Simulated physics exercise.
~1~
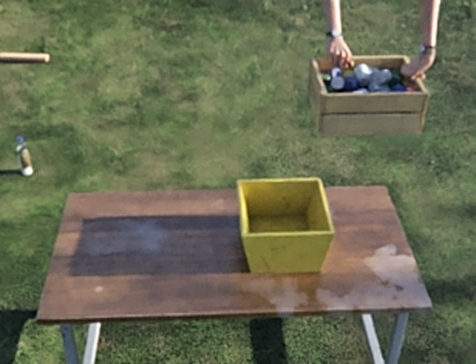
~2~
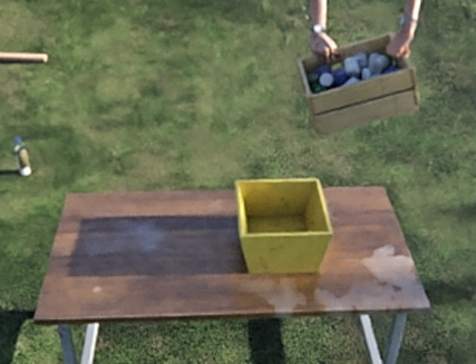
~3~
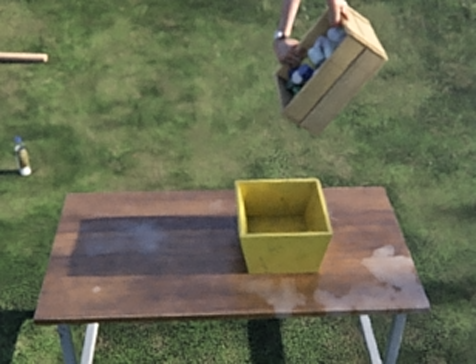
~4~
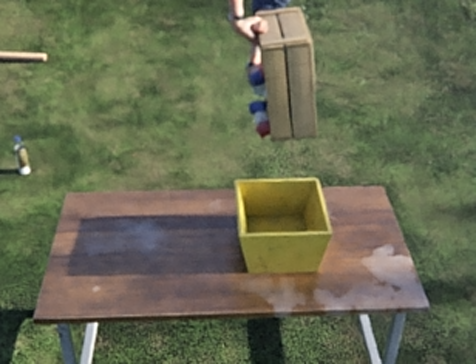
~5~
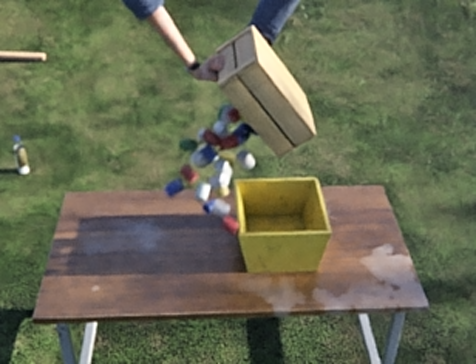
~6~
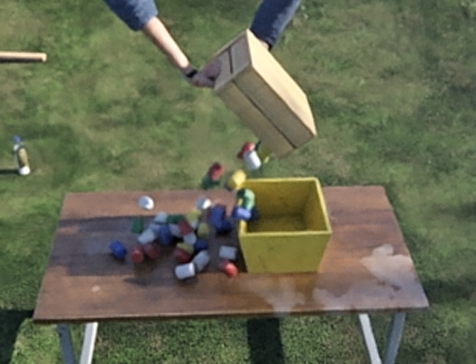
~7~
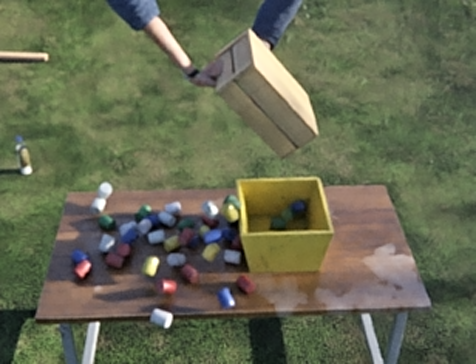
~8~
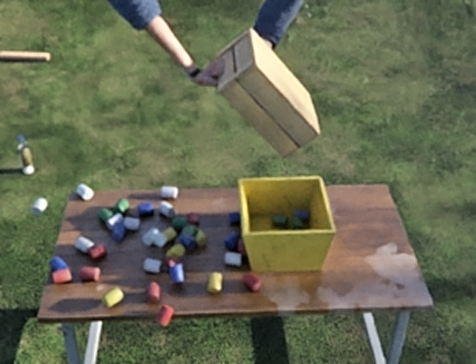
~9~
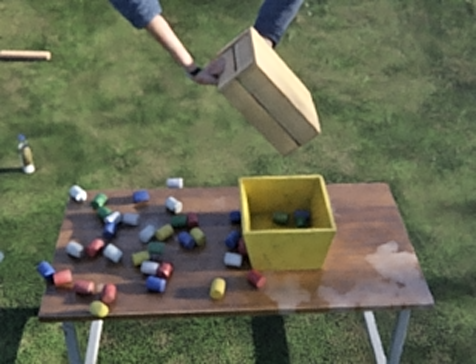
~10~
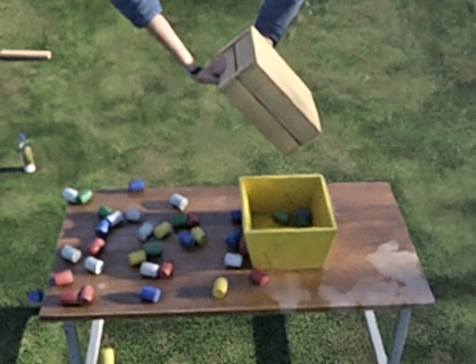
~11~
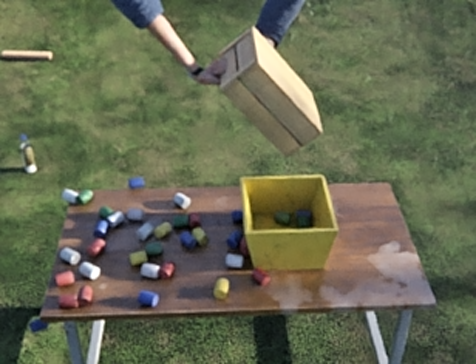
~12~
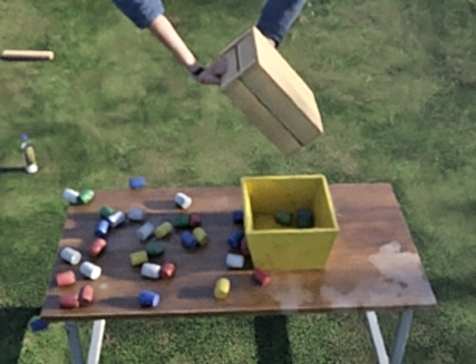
On a grassy lawn, two hands held a wooden crate of colourful little jars above a table and tipped it over toward the left, but most spilled across the tabletop, some rolling off the edge, while only a few landed in the yellow tub.
